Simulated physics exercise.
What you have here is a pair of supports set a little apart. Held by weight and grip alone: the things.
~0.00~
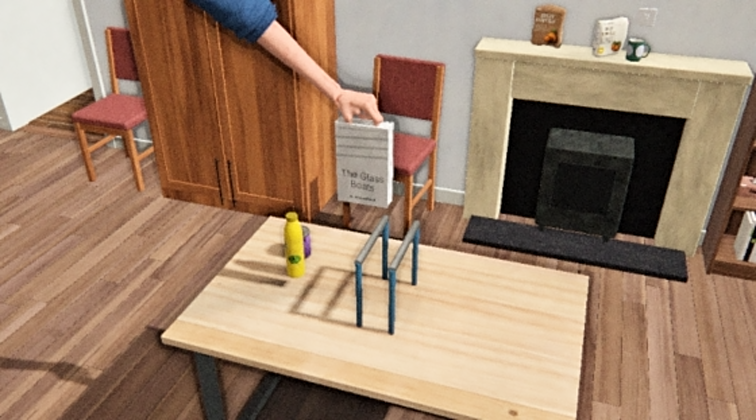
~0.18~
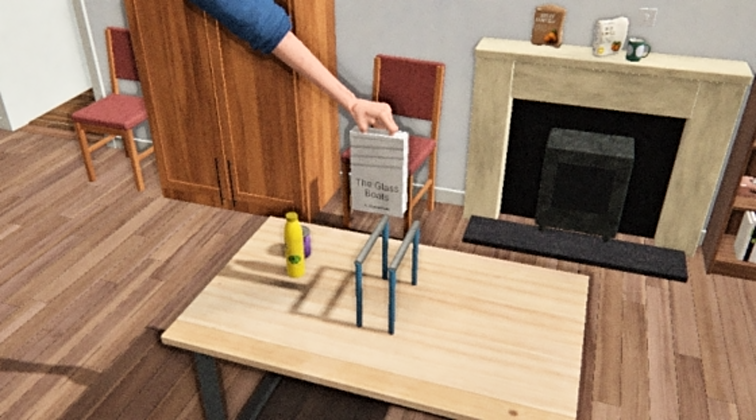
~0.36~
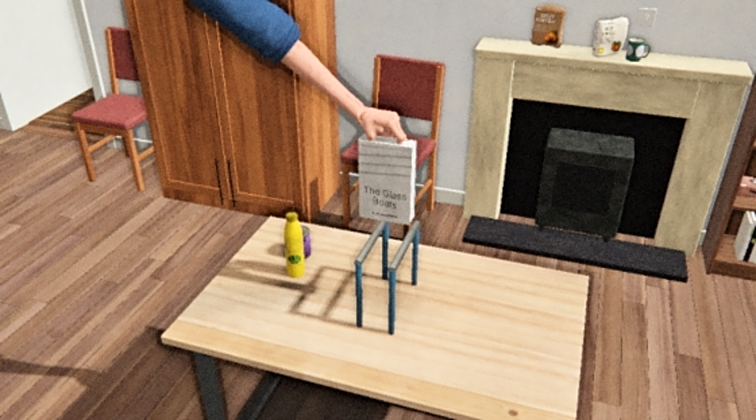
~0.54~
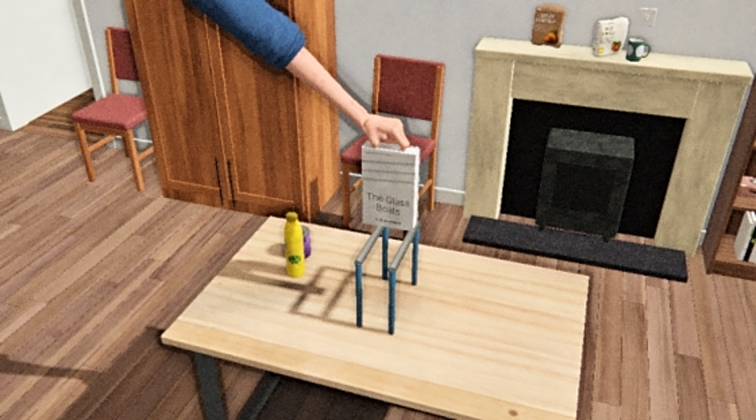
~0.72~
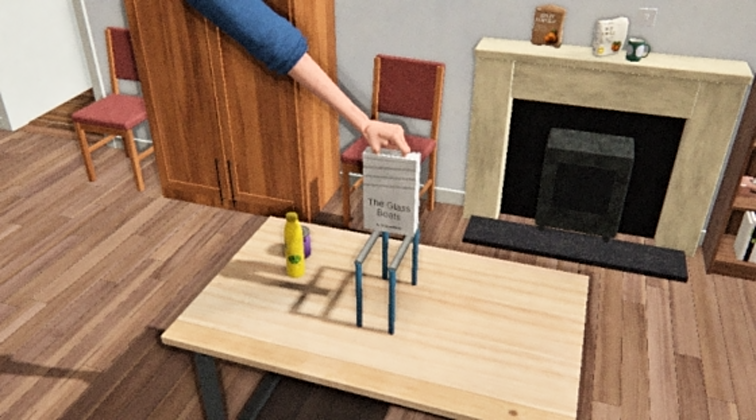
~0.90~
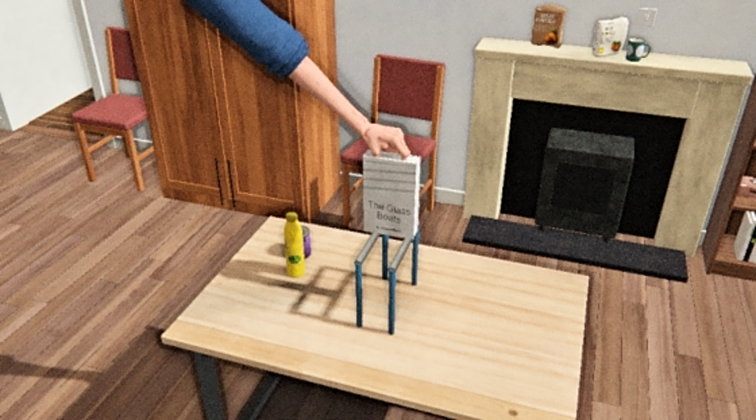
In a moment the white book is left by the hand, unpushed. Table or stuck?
My guess is it will be trapped at the gap.
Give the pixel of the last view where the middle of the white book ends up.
It ends up near (391, 204).
After 1.10 s, white book slid a little near (391, 204).
After 1.20 s, white book resting near (391, 204).
At rest (1.9 s), all 3 in place. Seen from the same camera at the end, white book near (391, 204). The book lodges.
